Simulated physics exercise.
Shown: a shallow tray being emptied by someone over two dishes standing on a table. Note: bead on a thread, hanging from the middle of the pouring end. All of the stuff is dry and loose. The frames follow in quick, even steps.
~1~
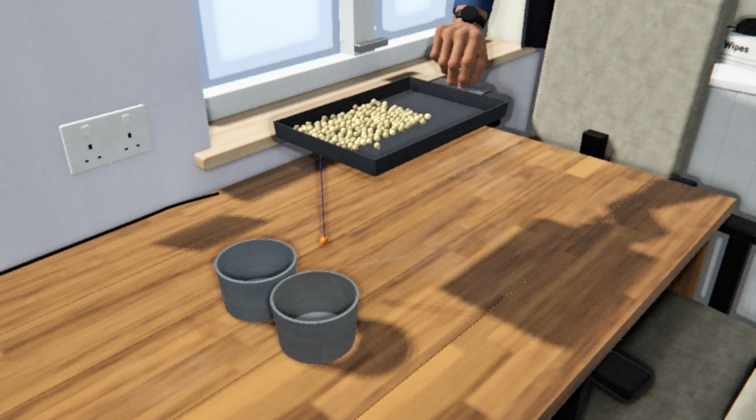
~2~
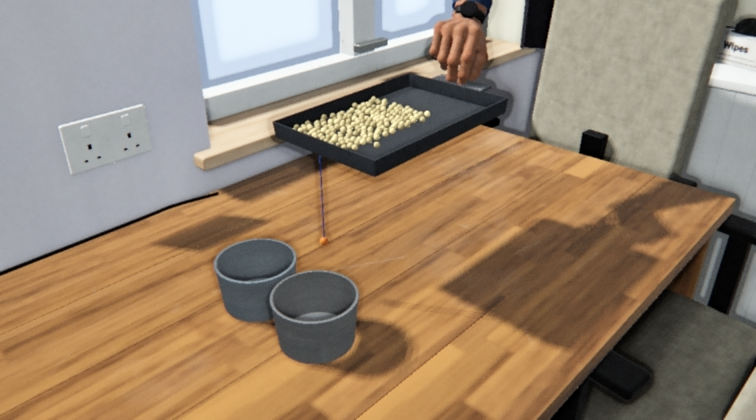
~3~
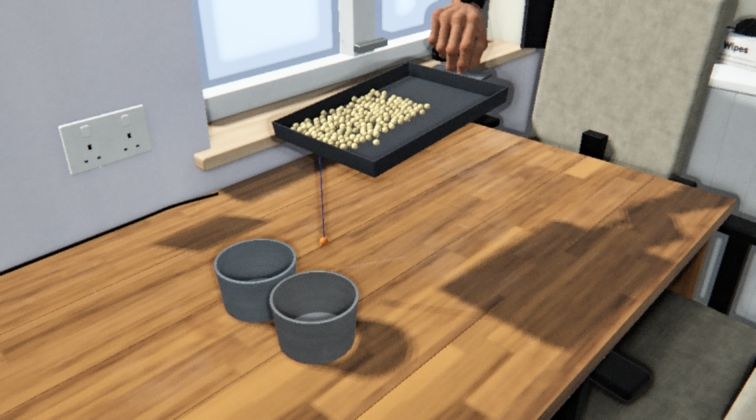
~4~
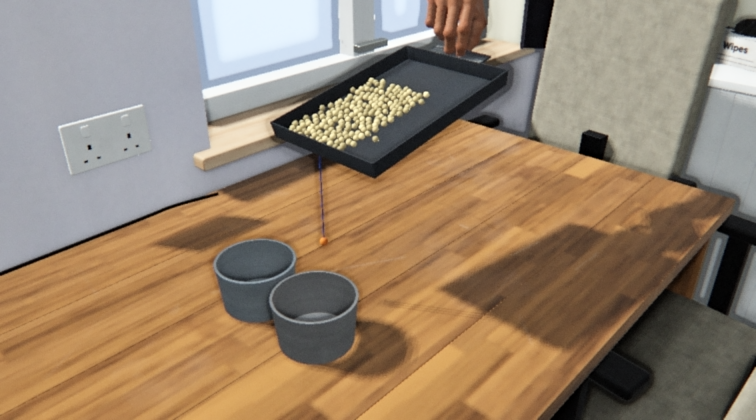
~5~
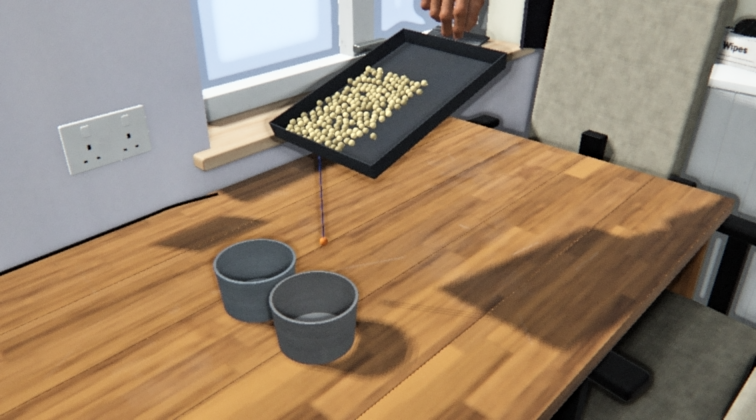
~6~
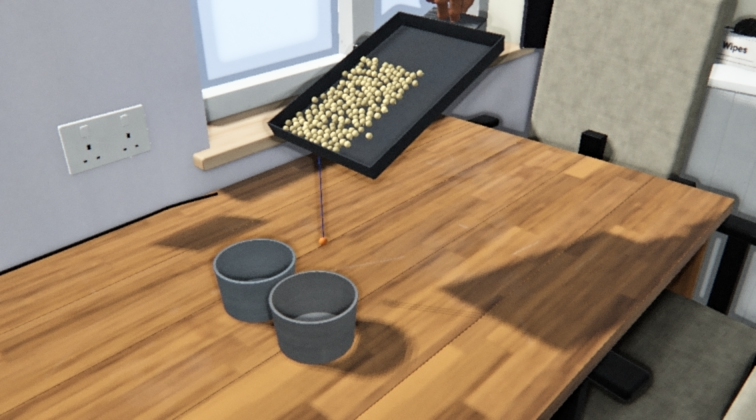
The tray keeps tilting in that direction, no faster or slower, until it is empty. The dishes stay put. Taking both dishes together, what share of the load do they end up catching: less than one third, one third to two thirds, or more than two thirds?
The dishes are left with a big portion, above two thirds.
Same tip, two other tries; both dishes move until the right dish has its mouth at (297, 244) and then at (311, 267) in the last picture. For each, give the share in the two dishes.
The first gives 10 %, the second 50 %.
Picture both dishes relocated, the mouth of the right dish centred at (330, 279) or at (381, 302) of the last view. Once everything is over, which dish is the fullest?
First spot: The dish on the right-hand side; second spot: The dish on the left-hand side.
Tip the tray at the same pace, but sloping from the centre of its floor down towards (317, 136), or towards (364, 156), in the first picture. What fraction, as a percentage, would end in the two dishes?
Roughly 30 percent, then 50 percent.
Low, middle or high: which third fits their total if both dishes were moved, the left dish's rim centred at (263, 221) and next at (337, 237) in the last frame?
Taking the tries in order: Under a third and below one third.
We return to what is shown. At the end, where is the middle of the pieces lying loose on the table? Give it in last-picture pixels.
I'd put the middle somewhere around (315, 301) in the last picture.
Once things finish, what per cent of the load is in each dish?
Split in per cent - left dish 40, right dish 50.
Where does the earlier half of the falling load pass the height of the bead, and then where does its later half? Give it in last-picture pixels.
Close to (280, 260), then close to (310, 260).
Soon after the last picture, tray tipped steeply; nearly all on the tray; a stray few in the air.
A little later, tray tipped past a quarter turn; nearly all on the tray; a stray few in the right dish; a stray few in the left dish; a small part in the air.
Later still, tray tipped past a quarter turn; about half in the right dish; about a third in the left dish; a small part outside both.
At rest, tray tipped past a quarter turn; about half in the right dish; about a third in the left dish; a small part outside both.
